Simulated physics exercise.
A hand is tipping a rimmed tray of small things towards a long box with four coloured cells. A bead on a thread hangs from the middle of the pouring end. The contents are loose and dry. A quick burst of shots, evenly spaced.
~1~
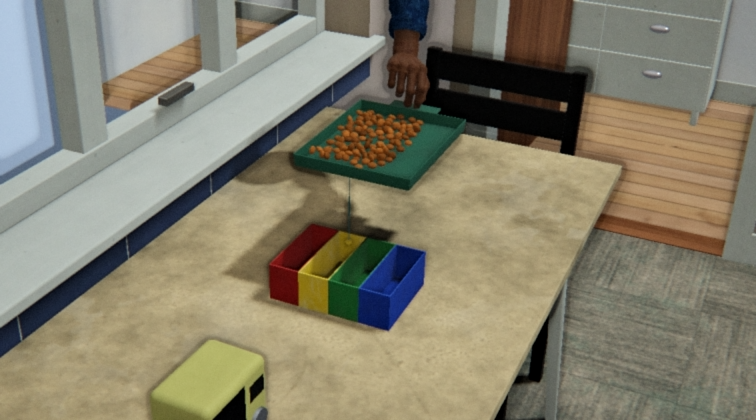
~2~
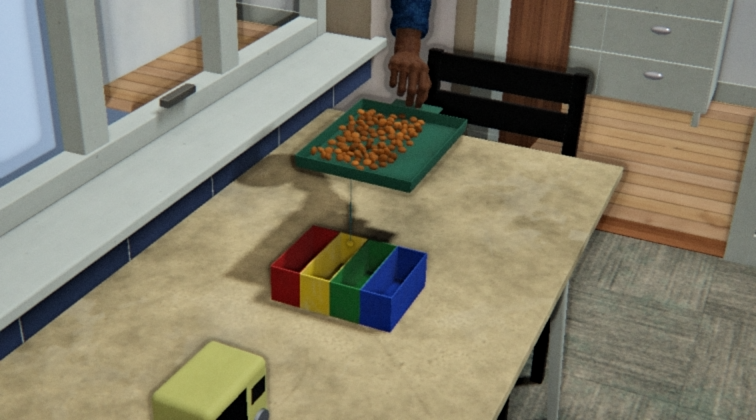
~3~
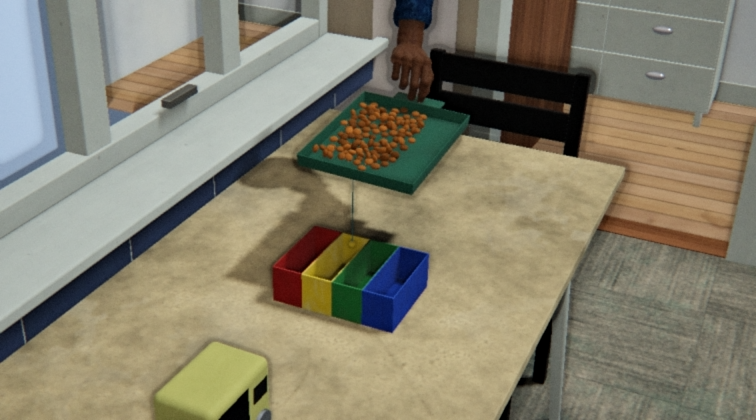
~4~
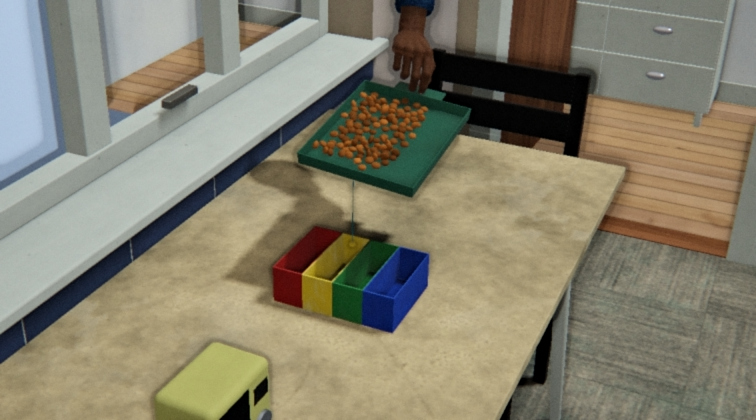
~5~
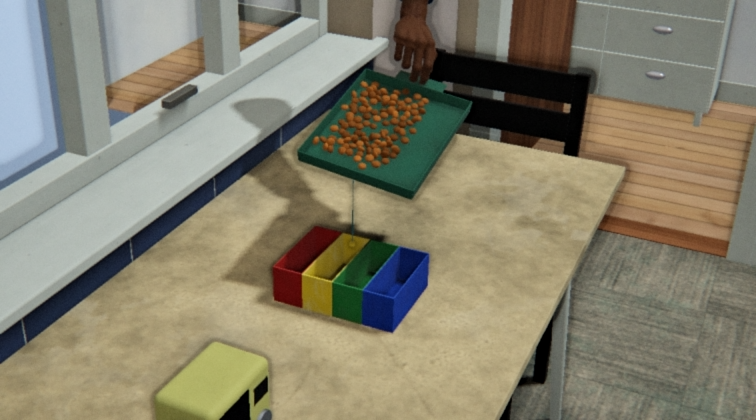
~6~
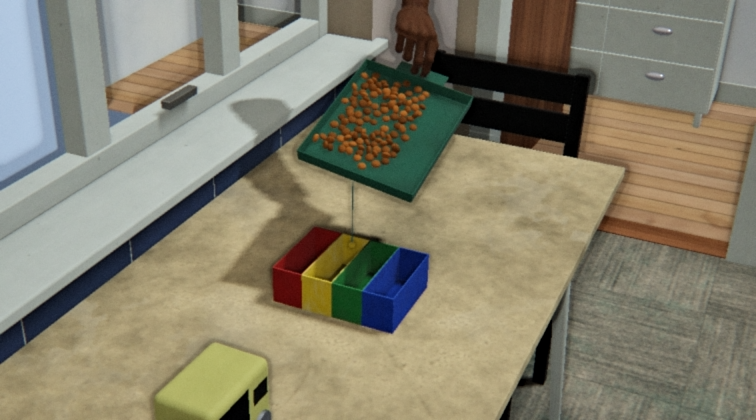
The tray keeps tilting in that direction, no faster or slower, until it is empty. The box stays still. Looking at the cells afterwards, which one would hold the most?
The blue cell would hold the most.
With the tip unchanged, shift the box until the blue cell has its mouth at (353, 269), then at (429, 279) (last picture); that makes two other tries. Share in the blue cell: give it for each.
Some 0 percent in the first case, 20 percent in the second.
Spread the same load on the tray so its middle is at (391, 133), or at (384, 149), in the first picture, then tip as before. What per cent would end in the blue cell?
Estimate: 70 % first, 70 % second.
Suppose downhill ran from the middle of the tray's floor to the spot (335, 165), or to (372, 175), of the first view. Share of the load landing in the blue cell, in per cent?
0 per cent, then 30 per cent.
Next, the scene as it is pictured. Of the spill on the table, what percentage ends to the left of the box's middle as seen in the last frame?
Close to 0 in a hundred.
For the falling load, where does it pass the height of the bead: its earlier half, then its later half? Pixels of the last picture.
First part (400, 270), rest (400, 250).
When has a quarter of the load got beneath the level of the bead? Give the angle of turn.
It is at around 80 degrees by then.
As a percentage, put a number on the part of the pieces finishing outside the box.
My estimate is close to 20 %.
Just after the last frame, tray tipped steeply; almost all on the tray; about a tenth falling or outside the box.
A moment on, tray tipped past a quarter turn; roughly a quarter on the tray; roughly half in the blue cell; about a tenth in the green cell; roughly a third falling or outside the box.
Further on, tray tipped past a quarter turn; the larger part in the blue cell; about a tenth in the green cell; just a few in the yellow cell; roughly a quarter falling or outside the box.
When it is over, tray tipped past a quarter turn; the larger part in the blue cell; about a tenth in the green cell; just a few in the yellow cell; not one in the red cell; roughly a quarter outside the box.
